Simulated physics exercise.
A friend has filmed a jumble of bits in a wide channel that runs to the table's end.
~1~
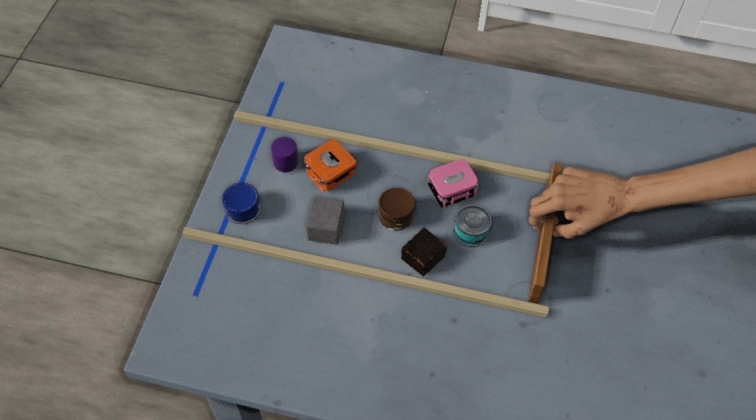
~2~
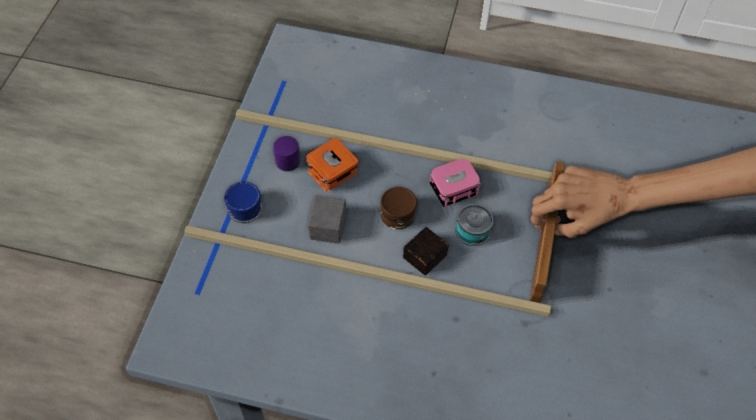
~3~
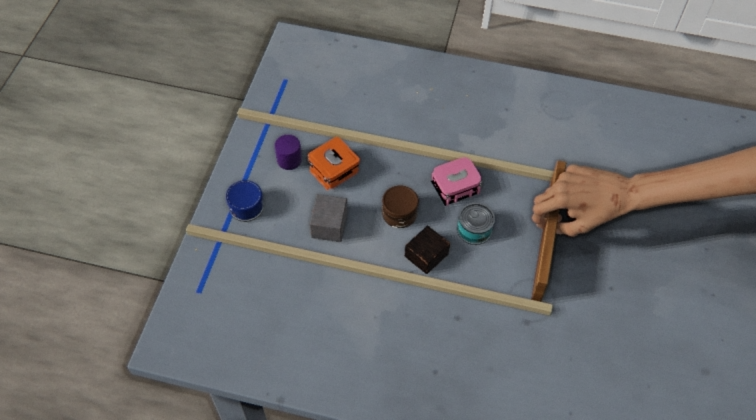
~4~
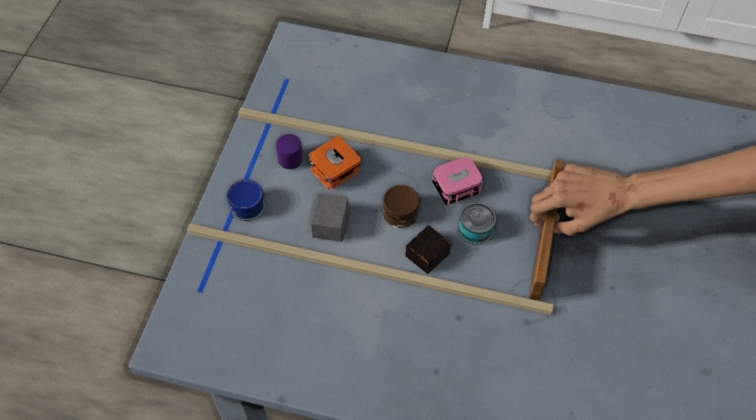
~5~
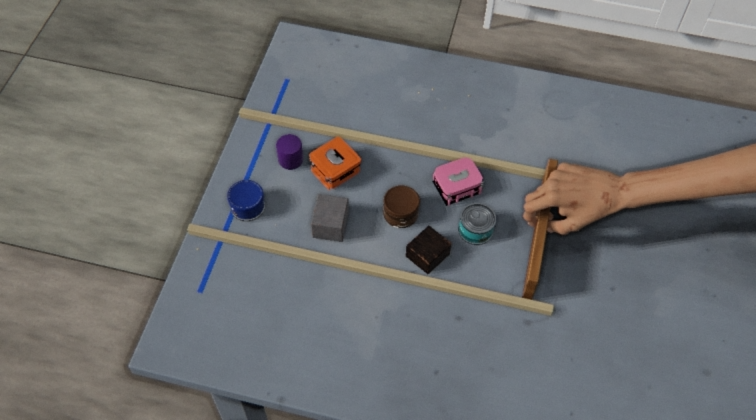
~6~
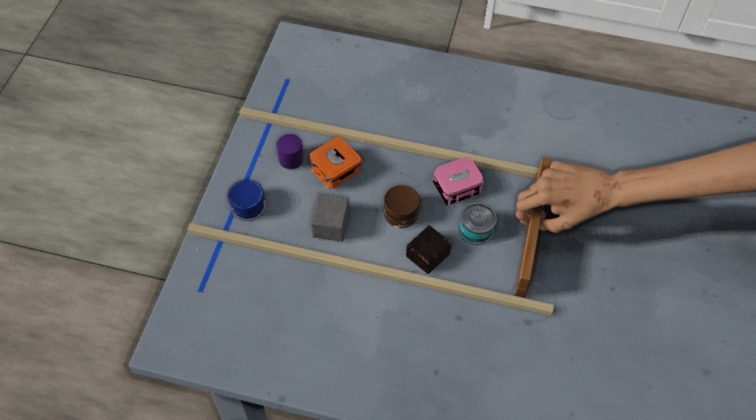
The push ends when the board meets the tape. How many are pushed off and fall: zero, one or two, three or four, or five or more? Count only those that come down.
The number that fall off is five or more.
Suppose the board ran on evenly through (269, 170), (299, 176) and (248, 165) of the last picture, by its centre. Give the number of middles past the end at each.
It would be 3, 1 and 5.
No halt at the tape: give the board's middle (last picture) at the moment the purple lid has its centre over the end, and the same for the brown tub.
At (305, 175) for the purple lid; at (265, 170) for the brown tub.
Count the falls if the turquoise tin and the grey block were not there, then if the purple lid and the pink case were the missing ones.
First 3, then 3.
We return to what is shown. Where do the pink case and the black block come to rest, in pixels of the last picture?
The pink case at (245, 126), the black block at (215, 209).
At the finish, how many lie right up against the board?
The number is 3.
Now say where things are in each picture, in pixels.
The first frame shows blue tin (242, 204); purple lid (285, 155); orange case (331, 167); board (546, 232); tape (242, 180).
The second frame shows purple lid (287, 154); pink case (455, 183).
The third frame shows orange case (334, 164); brown tub (400, 207).
The fourth frame shows blue tin (246, 201); board (547, 229).
The fifth frame shows purple lid (290, 152); turquoise tin (477, 224).
The sixth frame shows blue tin (247, 200); purple lid (290, 152); orange case (336, 164); board (534, 226); tape (248, 176).
Early on, none off yet; blue tin at rest near (247, 200); purple lid at rest near (290, 152); orange case at rest near (336, 164).
A while later, none off yet; blue tin at rest near (247, 200); purple lid moving near (282, 151); orange case travelled about its own width near (314, 155).
Further along, none off yet; blue tin travelled about its own width near (207, 192); purple lid travelled well along near (215, 140); orange case travelled well along near (247, 140).
Finally, the number that fall off is five or more; lost, brown tub, grey block, orange case, purple lid and blue tin.
